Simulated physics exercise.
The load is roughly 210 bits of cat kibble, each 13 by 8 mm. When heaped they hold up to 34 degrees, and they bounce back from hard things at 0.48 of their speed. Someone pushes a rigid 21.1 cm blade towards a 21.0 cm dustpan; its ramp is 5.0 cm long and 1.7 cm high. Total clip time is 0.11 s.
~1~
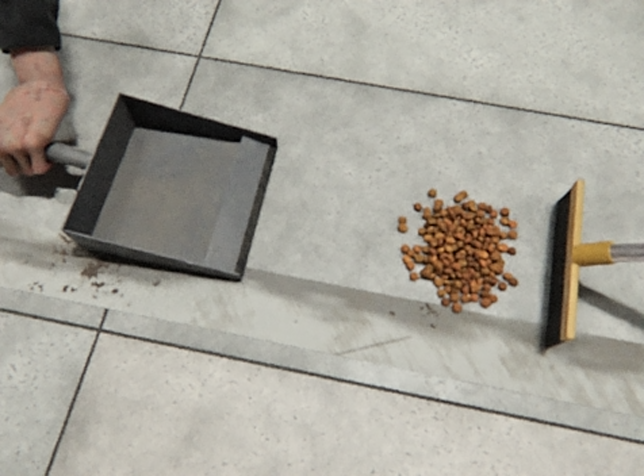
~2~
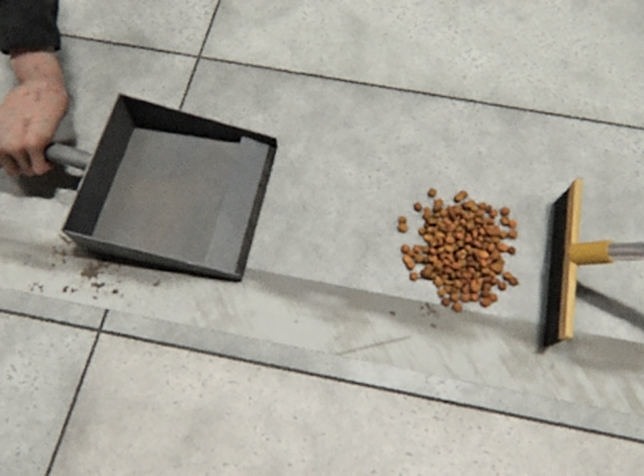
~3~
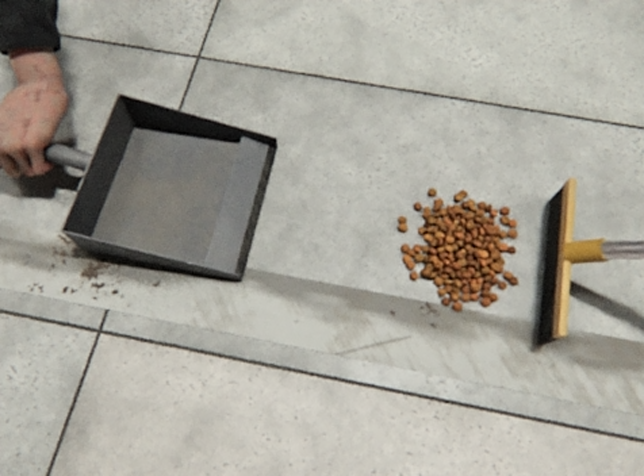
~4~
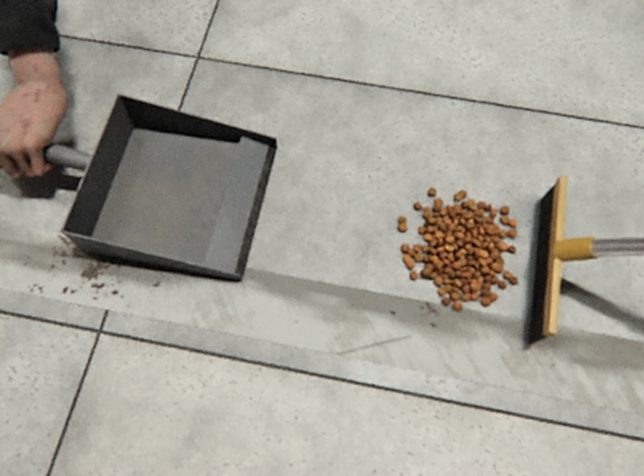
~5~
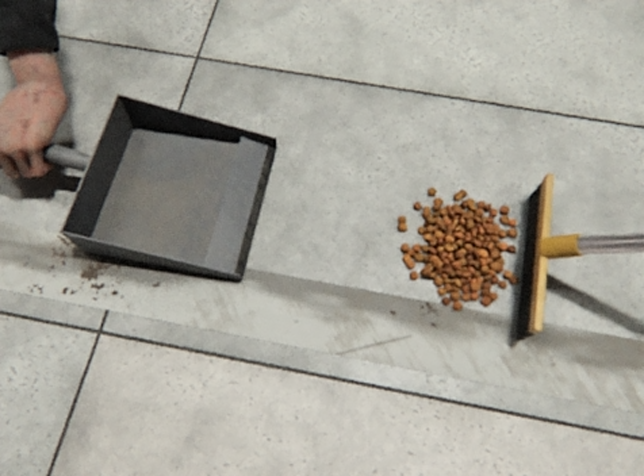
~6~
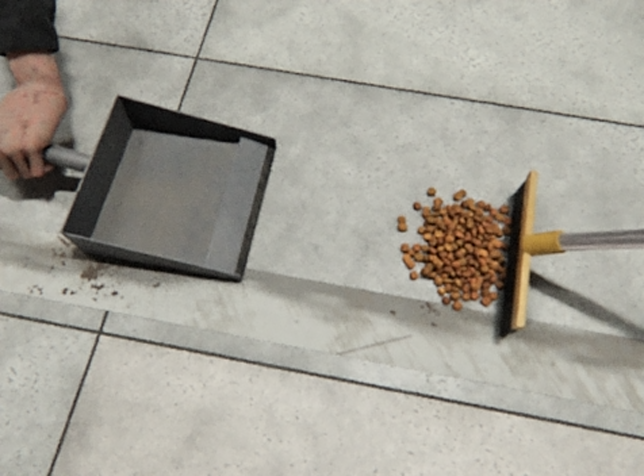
On a grey tiled floor, a broom slides left and nudges the heap of kibble.
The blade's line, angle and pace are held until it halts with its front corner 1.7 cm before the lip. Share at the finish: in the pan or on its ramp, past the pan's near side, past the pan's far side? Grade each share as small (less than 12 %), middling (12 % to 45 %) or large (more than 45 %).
Pan - large, near side - small, far side - small.
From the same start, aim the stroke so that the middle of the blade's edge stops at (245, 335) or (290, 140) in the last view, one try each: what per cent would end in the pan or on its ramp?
About 10 % and 30 %.
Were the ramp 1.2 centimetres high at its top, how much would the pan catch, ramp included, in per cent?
I'd guess close to 60 per cent.
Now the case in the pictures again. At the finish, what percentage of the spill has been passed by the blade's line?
10 %.
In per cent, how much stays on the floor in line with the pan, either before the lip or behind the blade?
About 30 per cent.
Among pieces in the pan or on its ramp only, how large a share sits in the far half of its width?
About 40 %.
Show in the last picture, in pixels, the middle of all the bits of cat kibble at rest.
Once everything settles, the centre is around (250, 205).
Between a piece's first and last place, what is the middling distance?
It comes to some 30 cm.
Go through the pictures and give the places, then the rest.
The first frame shows blade from (566, 337) to (577, 187), moved 0.0 cm, 0 of the pieces shifted so far; middle of the pieces at (461, 244); pan at (172, 194).
The second frame shows blade from (565, 336) to (575, 186), moved 0.2 cm, 0 of the pieces shifted so far; middle of the pieces at (461, 244).
The third frame shows blade from (559, 334) to (569, 185), moved 1.0 cm, 0 of the pieces shifted so far; middle of the pieces at (461, 244).
The fourth frame shows blade from (549, 332) to (560, 183), moved 2.1 cm, 0 of the pieces shifted so far; middle of the pieces at (461, 243).
The fifth frame shows blade from (535, 329) to (547, 181), moved 3.8 cm, 0 of the pieces shifted so far; middle of the pieces at (461, 243).
The sixth frame shows blade from (517, 326) to (531, 178), moved 5.8 cm, 10 of the pieces shifted so far; middle of the pieces at (461, 243); pan at (171, 195).
Then, 0.19 s after the last picture, middle of the blade 18 cm from the lip; 0 % over the lip, far side 5 %, near side 5 %.
Then, 0.31 s after the last picture, middle of the blade 7 cm from the lip; 0 % over the lip, far side 5 %, near side 5 %.
Then, 0.57 s after the last picture, middle of the blade 2 cm from the lip; 60 % over the lip, far side 10 %, near side 5 %.
In the end, pan 60 %, near side 5 %, far side 10 %, in front of the lip or behind the blade 30 %.
